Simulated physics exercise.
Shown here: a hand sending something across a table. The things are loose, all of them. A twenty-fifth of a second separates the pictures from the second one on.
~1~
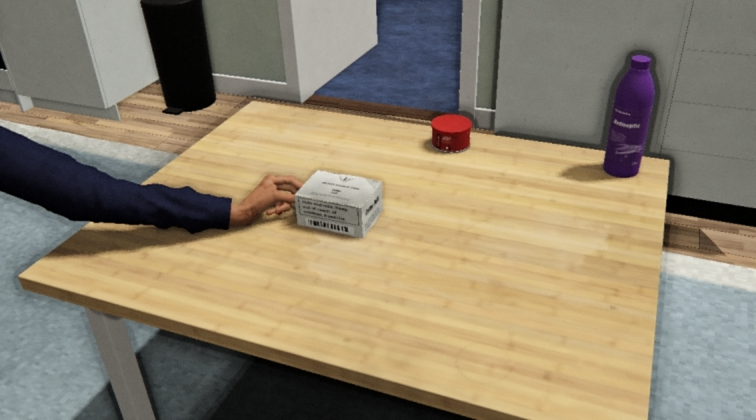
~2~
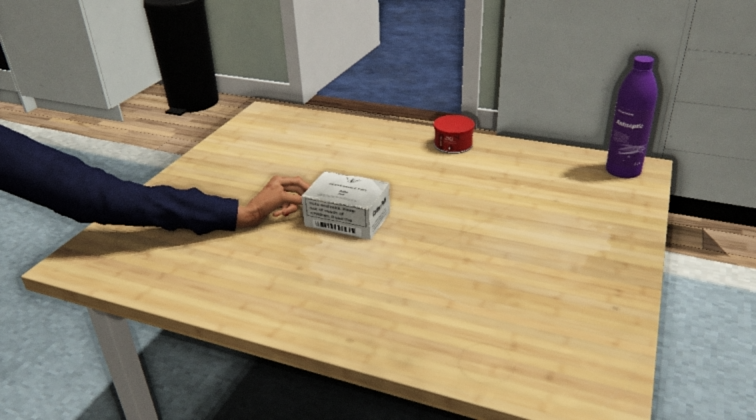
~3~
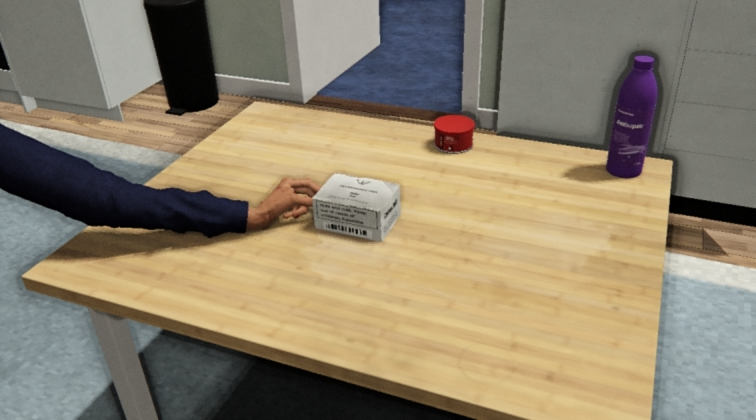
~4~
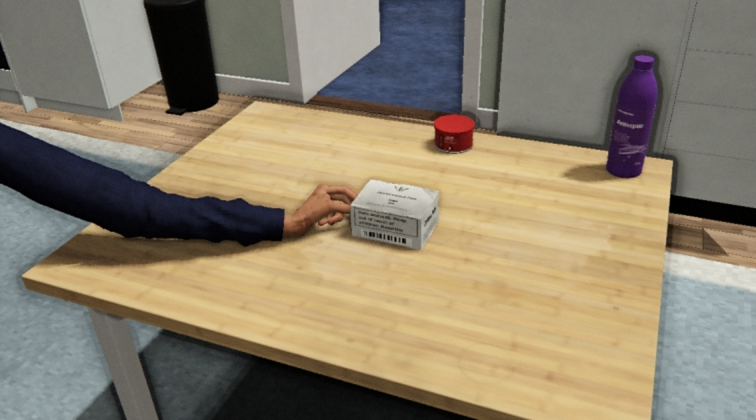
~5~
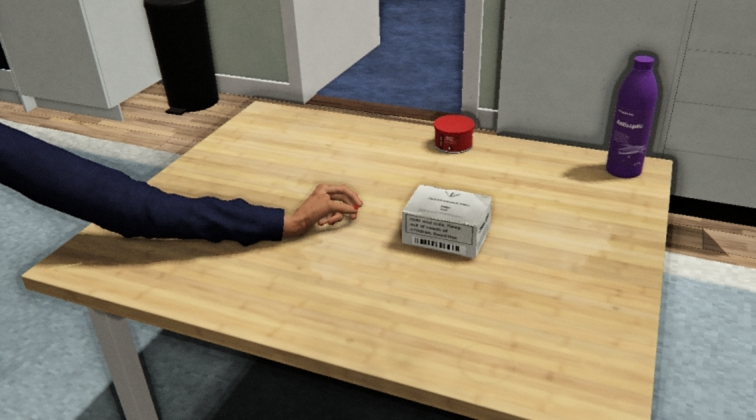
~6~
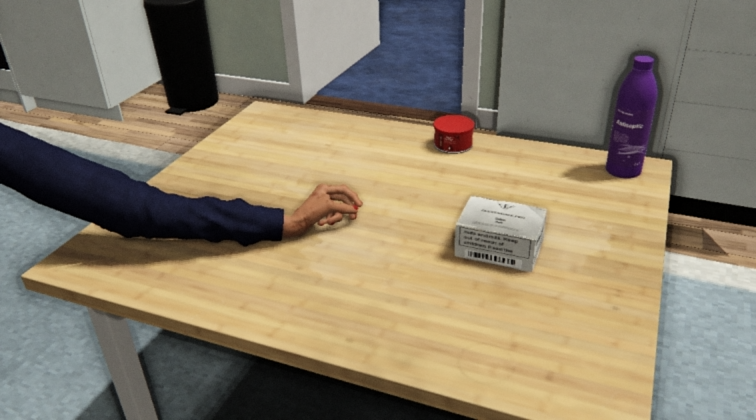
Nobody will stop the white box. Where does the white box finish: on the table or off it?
Off it.
Then, 0.20 s later than the last frame, white box now off the table.
Then, 0.50 s later than the last frame, things are still on the move.
When it is over, off the table, white box.
